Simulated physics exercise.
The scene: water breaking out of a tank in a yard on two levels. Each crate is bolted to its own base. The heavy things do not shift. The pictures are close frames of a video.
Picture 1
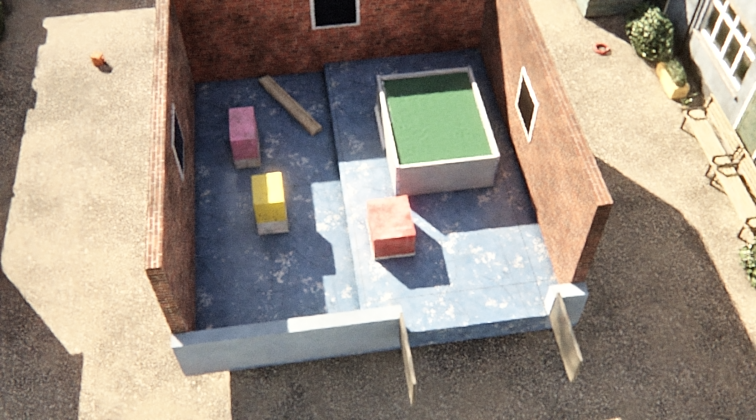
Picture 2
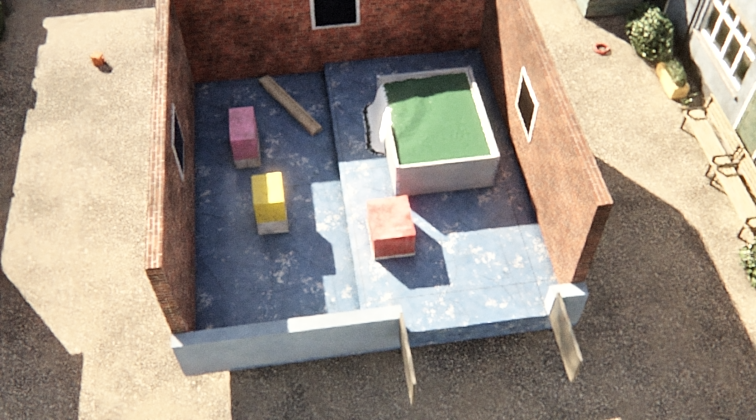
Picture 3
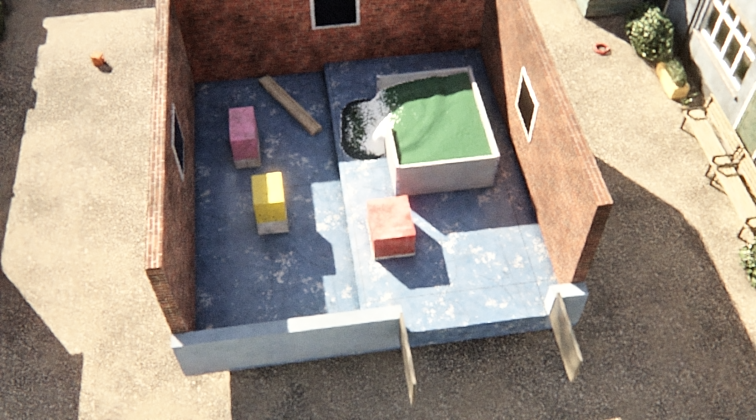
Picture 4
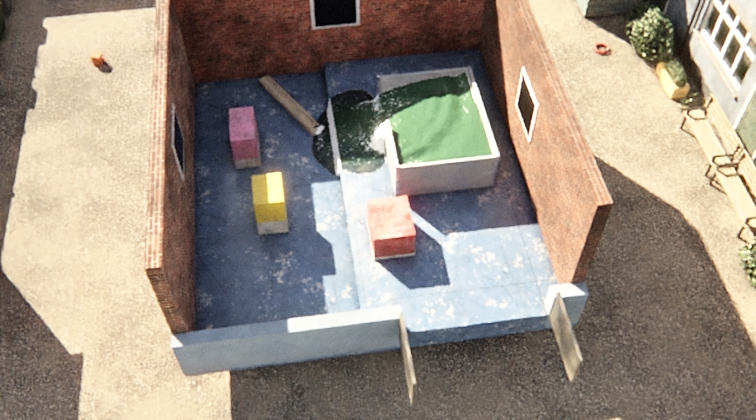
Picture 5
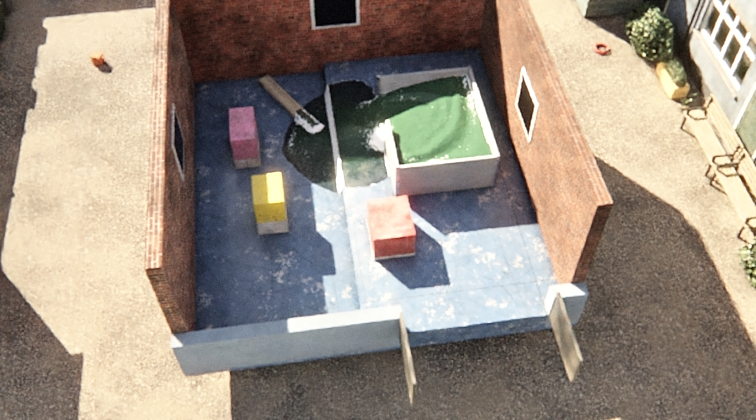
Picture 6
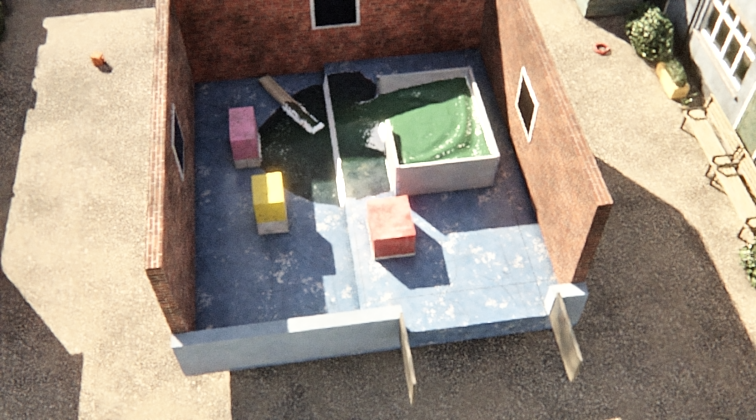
Green water burst through the left side of a pale open tank in a brick-walled yard, spread left across the blue floor, and washed around the wooden plank, spreading toward the pink and yellow blocks.
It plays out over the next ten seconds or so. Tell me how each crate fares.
One by one: The yellow crate escapes dry; the red crate escapes dry; the pink crate is wetted.
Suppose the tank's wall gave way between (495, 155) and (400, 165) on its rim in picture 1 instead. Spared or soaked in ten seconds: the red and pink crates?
The red crate is topped, the pink crate is spared.
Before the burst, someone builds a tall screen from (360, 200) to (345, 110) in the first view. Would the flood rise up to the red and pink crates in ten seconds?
My reading: The red crate is wetted; the pink crate escapes it.
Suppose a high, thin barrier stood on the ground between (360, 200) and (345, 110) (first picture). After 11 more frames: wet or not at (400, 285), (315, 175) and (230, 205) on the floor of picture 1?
One after the other: Clear, no water, free of water.
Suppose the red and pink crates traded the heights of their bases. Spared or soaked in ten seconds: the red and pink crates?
My reading: Red crate keeps dry; pink crate ends up wet.
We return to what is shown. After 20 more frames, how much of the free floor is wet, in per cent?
Close to 50 %.
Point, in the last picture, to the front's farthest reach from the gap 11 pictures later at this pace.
Close to (196, 307).
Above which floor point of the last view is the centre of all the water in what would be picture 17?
Roughly at (355, 135).
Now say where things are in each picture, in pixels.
The first picture shows still water in the open tank at (435, 118).
In the second picture, water pours out at (384, 117) and has run to (374, 105).
In the third picture, water pours out at (384, 119) and has run to (350, 152).
In the fourth picture, water pours out at (384, 120) and has run to (319, 156).
In the fifth picture, the front is at (289, 155), out from the gap at (384, 120).
In the sixth picture, water pours out at (384, 120) and has run to (262, 165).
A moment on, water covers 30 % of the floor; the yellow crate water round its plinth, the red crate water round its plinth, the pink crate water round its plinth.
Next, water covers 40 % of the floor; the yellow crate water round its plinth, the red crate water round its plinth, the pink crate water round its plinth.
Then, water covers 50 % of the floor; the yellow crate water round its plinth, the red crate water round its plinth, the pink crate water round its plinth.
Later, water covers 55 % of the floor; the yellow crate water round its plinth, the red crate water round its plinth, the pink crate water round its plinth.
In the end, water covers 55 % of the floor; the yellow crate stayed above the water, the red crate stayed above the water, the pink crate was topped.
